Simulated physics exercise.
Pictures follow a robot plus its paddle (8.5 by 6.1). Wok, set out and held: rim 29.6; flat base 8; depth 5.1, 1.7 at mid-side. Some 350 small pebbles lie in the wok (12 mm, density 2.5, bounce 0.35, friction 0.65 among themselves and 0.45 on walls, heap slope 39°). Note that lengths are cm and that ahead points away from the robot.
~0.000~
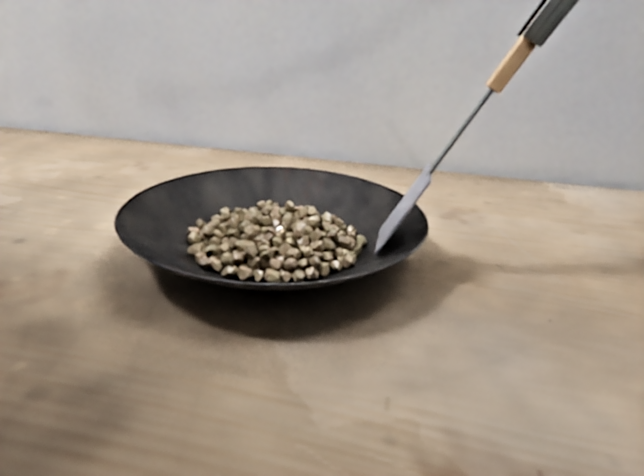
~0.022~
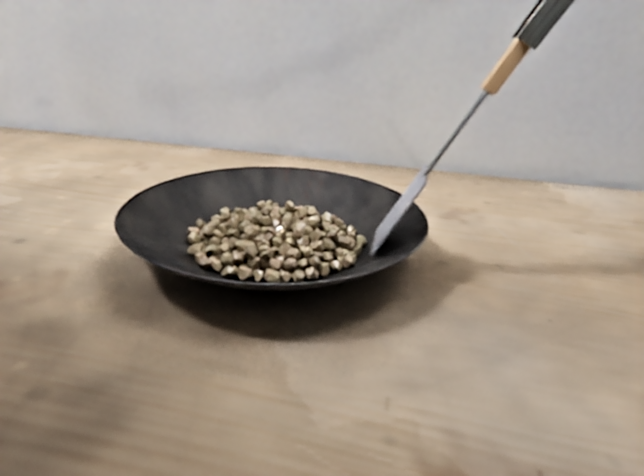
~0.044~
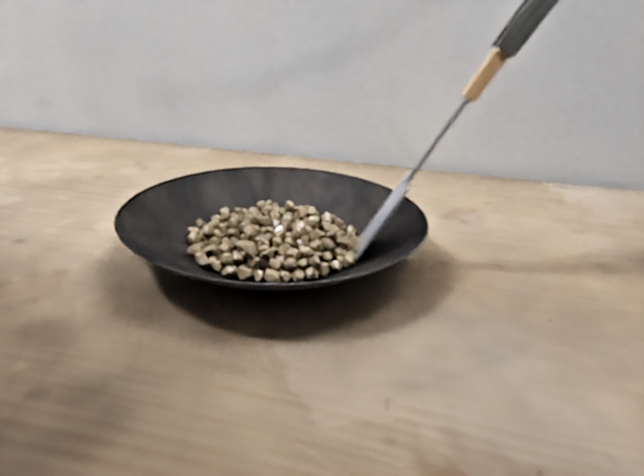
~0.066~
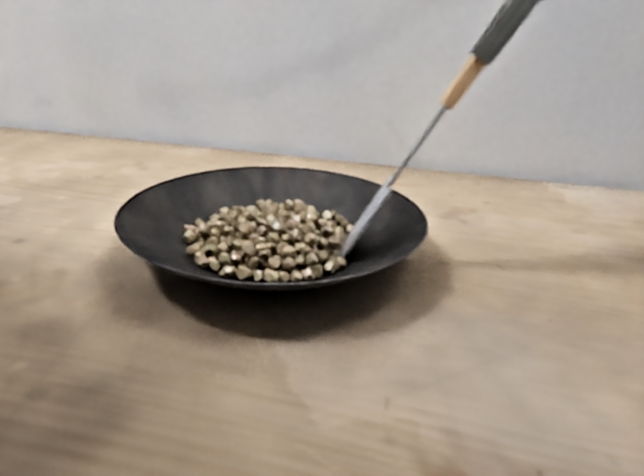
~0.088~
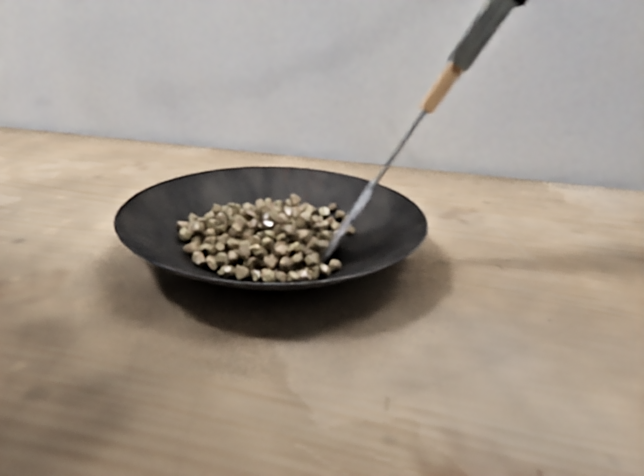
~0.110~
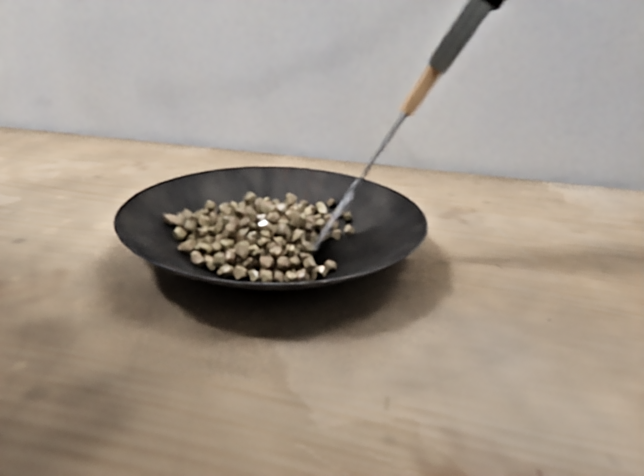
On a wooden tabletop, a robot-held paddle sliding left into a heap of small pebbles in a dark wok, nudging them leftward.
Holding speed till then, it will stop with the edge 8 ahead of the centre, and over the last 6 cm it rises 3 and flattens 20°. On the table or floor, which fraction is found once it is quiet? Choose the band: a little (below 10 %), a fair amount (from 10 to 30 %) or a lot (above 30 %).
It is a fair amount, from 10 to 30 %.
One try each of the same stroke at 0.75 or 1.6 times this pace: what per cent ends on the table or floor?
Near 10 and near 30 percent respectively.
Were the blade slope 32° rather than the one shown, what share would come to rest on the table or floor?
I'd put it at about 15 per cent.
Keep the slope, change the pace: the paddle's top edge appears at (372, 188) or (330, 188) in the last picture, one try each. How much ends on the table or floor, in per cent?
Around 5 per cent, then around 25 per cent.
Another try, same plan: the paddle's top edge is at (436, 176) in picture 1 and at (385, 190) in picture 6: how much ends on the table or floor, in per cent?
Around 5 per cent finishes there.
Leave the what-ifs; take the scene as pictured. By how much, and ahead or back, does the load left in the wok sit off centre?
Offset forward: Around 4.5 cm.
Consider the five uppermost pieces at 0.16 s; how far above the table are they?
5 cm or so.
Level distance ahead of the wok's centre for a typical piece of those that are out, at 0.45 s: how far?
Roughly 20 cm.
After 0.16 s, sloping 62°, highest piece 7 above the table; 352 in the wok.
After 0.22 s, sloping 54°, highest piece 7 above the table; 352 in the wok.
After 0.45 s, sloping 42°, highest piece 6 above the table; 295 in the wok, 52 on the table or floor, 5 on the blade or in flight.
After 1.50 s, sloping 42°, highest piece 6 above the table; 295 in the wok, 57 on the table or floor.
At rest, 295 in the wok, 57 on the table or floor. That is 16 % on the table or floor.
